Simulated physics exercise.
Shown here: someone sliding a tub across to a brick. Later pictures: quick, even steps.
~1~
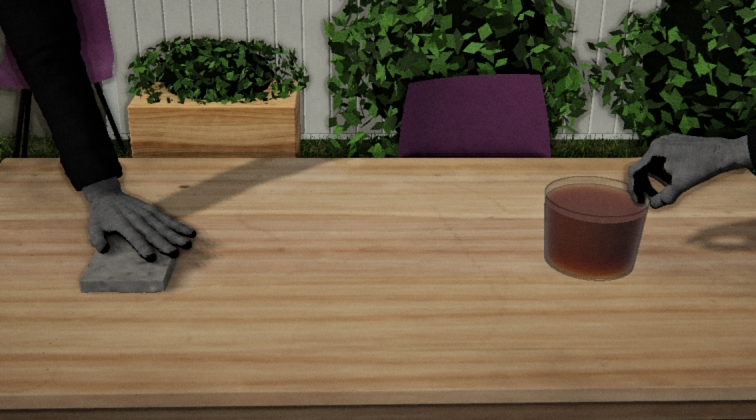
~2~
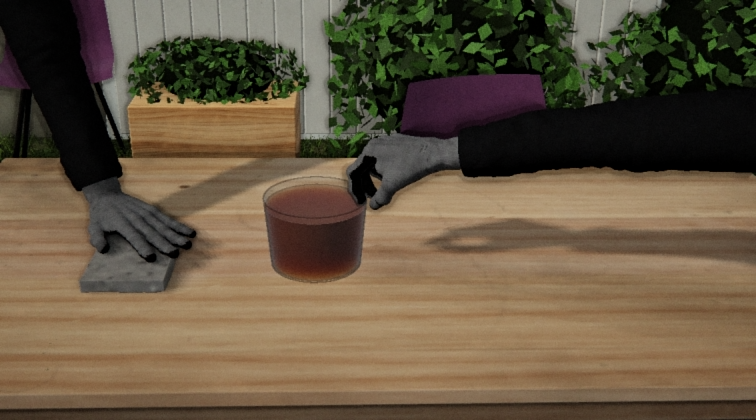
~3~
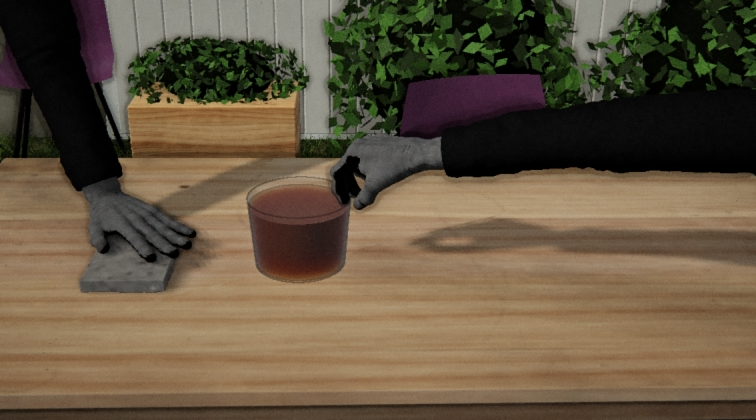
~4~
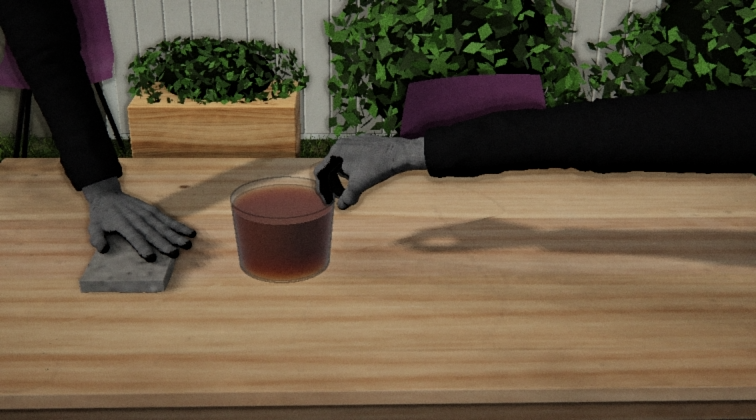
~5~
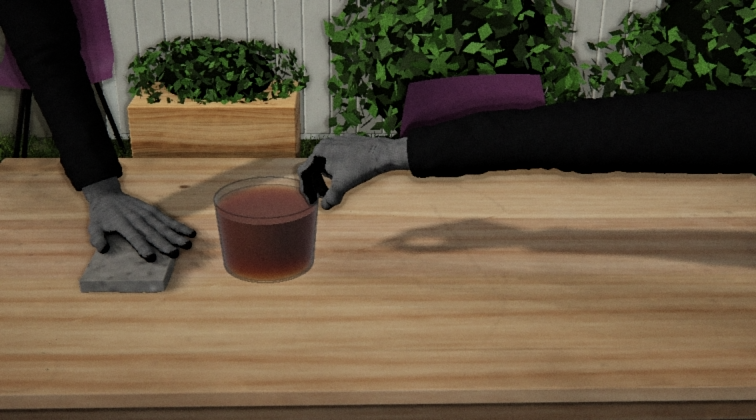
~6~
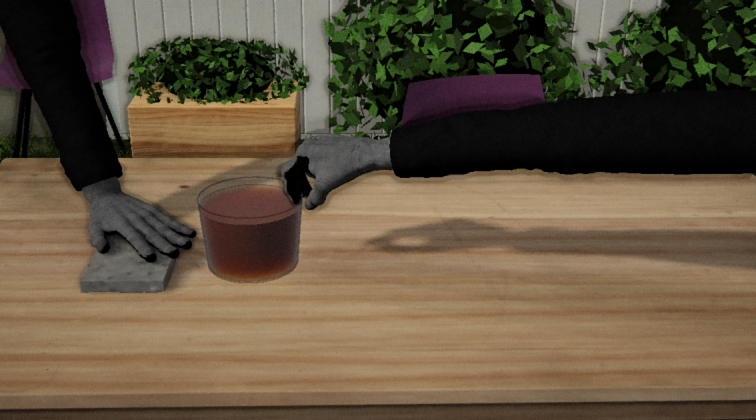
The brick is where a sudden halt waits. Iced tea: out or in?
I bet the liquid will escape when it halts.
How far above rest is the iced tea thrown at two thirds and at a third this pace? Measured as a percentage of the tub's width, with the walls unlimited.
Roughly 15 percent, then roughly 5 percent.
A moment on, the tub meets the brick.
Further on, the iced tea surges up the wall; a puddle lies under it.
When it is over, the tub stands at the brick; a puddle lies under it.
